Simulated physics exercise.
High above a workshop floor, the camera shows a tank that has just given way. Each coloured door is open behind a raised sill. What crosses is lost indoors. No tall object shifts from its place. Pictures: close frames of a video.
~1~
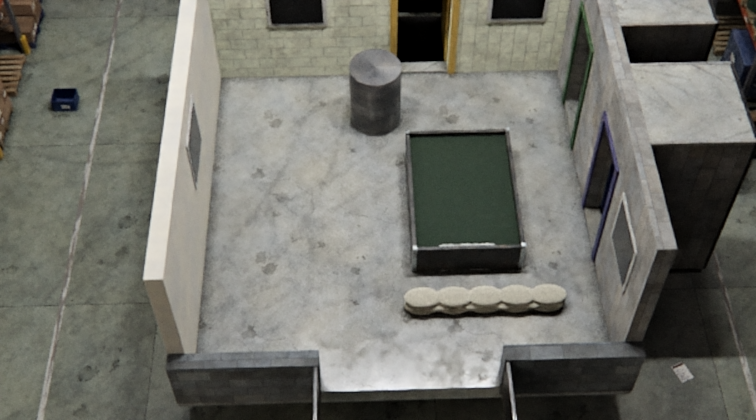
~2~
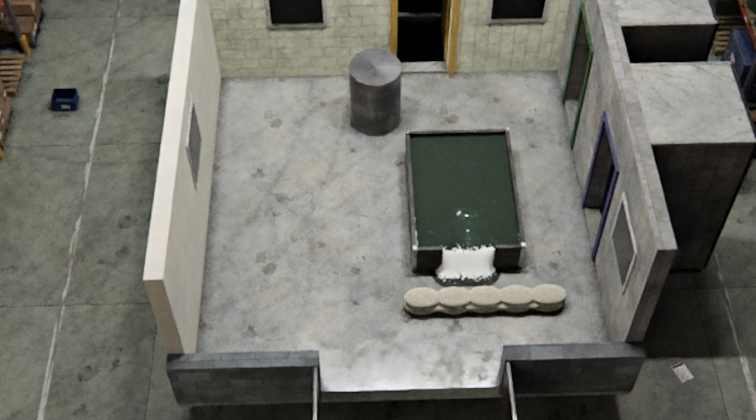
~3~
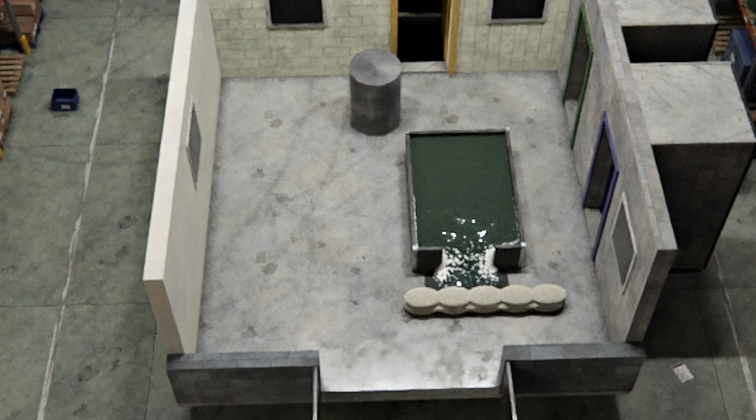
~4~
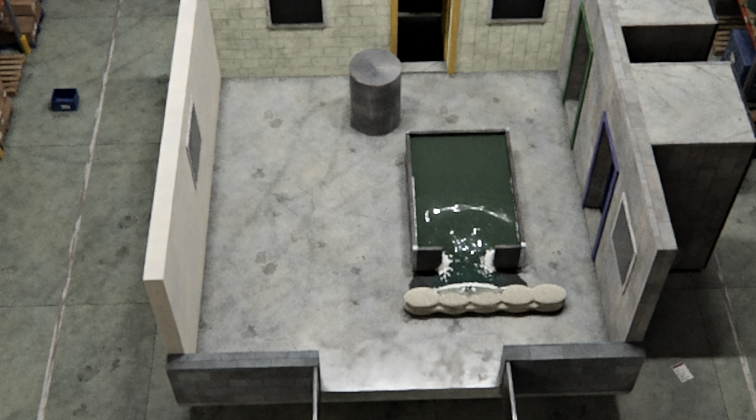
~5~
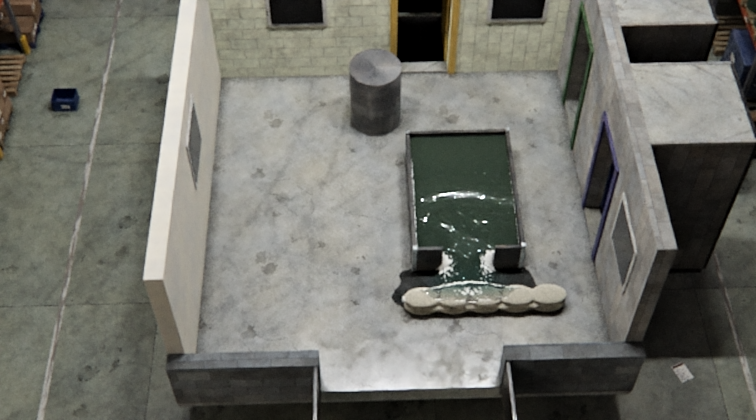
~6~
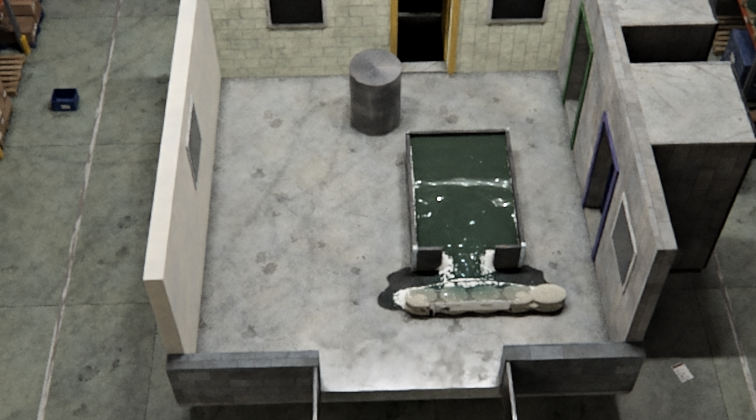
Dark green water pouring from a gap in a rectangular tank, reaching a pale scalloped barrier and spreading sideways along it.
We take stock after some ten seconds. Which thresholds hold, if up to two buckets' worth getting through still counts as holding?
The green door holds; the yellow door holds; the blue door does not hold.
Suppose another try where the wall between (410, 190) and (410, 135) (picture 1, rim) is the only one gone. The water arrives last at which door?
Last comes the blue door.
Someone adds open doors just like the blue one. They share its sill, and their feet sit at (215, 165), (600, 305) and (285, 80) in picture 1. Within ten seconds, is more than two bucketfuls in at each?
Doors one to three: Does not reach it / beats it / does not reach it.
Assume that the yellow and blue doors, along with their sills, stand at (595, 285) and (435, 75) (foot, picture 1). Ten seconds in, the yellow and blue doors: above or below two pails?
Result: Yellow door goes past the limit, blue door remains beneath it.
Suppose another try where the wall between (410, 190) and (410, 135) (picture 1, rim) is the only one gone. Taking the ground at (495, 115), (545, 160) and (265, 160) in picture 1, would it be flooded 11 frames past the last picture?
Bone-dry, bone-dry, submerged.
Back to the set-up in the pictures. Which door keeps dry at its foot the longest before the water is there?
The yellow door.
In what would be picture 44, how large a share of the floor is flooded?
Roughly 75 per cent.
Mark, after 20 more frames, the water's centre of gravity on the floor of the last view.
The water's centre sits above (437, 232).
A moment on, water covers 15 % of the floor; the green door not reached, the yellow door not reached, the blue door wet at the sill, nothing in.
Next, water covers 30 % of the floor; the green door not reached, the yellow door not reached, the blue door under two buckets in.
Then, water covers 50 % of the floor; the green door wet at the sill, nothing in, the yellow door not reached, the blue door over two buckets in.
Later, water covers 75 % of the floor; the green door wet at the sill, nothing in, the yellow door wet at the sill, nothing in, the blue door over two buckets in.
In the end, water covers 90 % of the floor; the green door wet at the sill, nothing in, the yellow door wet at the sill, nothing in, the blue door over two buckets in.
